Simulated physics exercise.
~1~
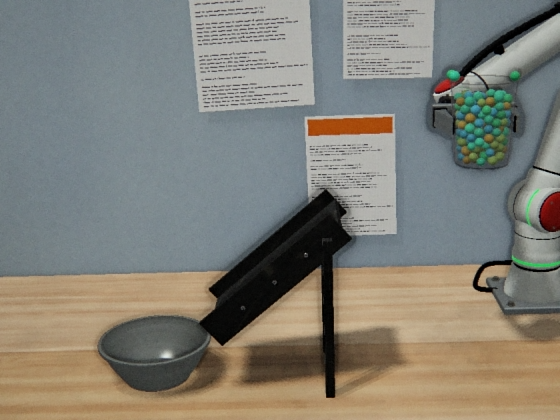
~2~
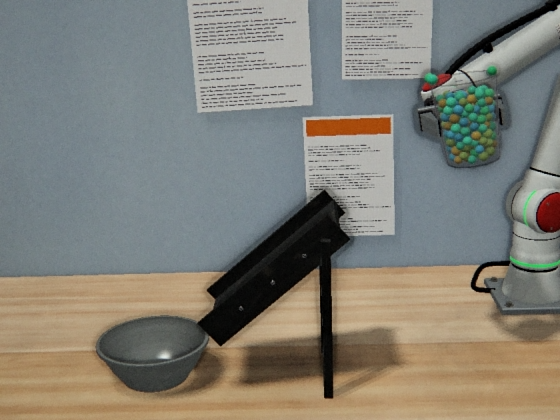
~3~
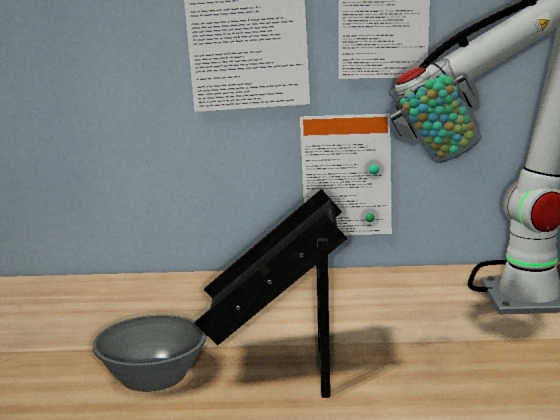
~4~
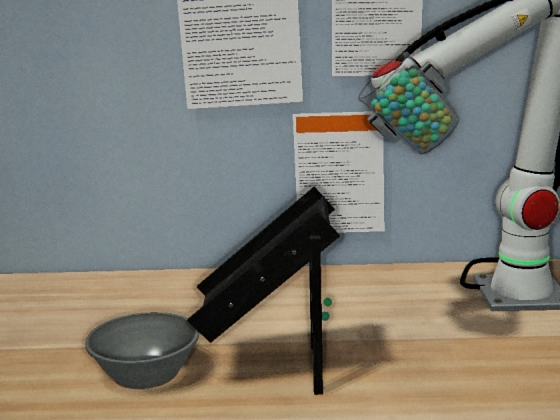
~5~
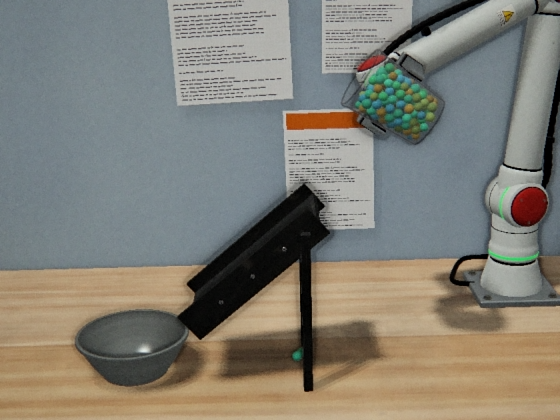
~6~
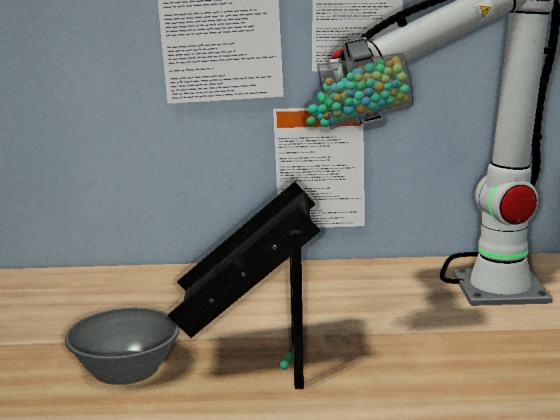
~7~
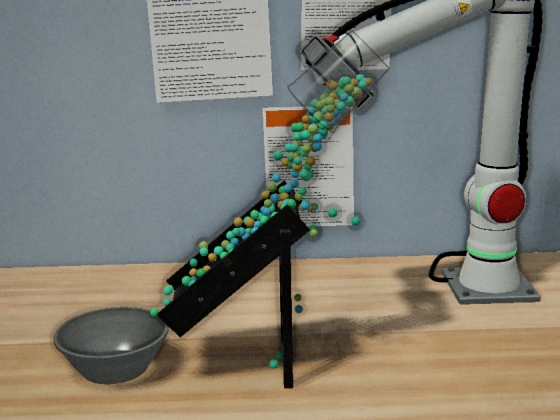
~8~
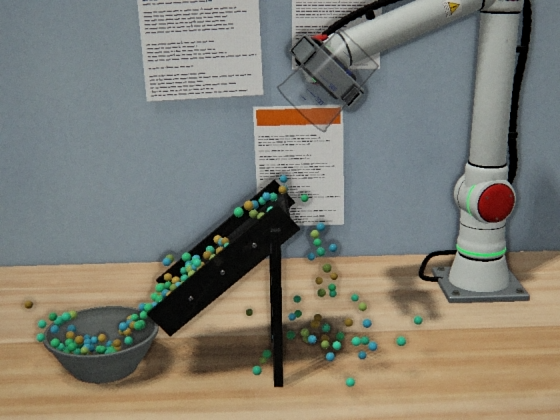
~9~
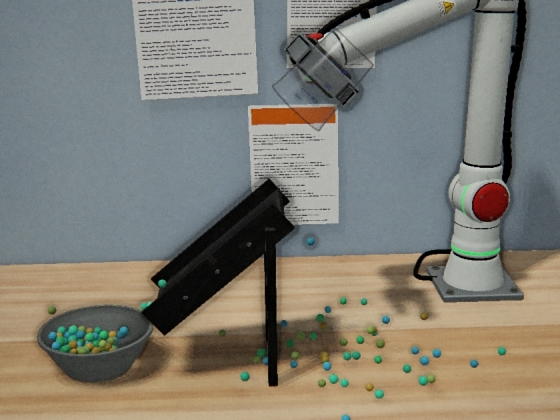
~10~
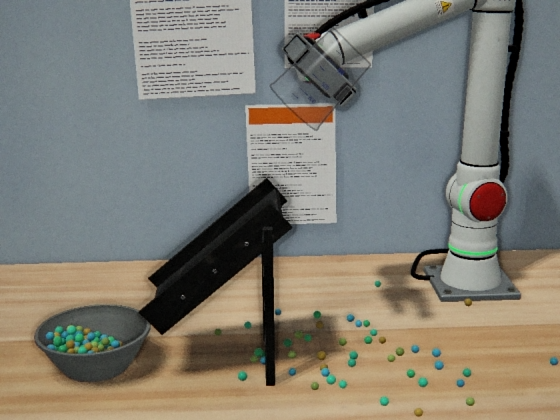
A robot arm tipped a clear beaker of colourful round sweets over a sloping black chute, dropping a couple early before the rest poured out. Most slid down into the grey bowl on the left, while many others ended up scattered across the wooden table.
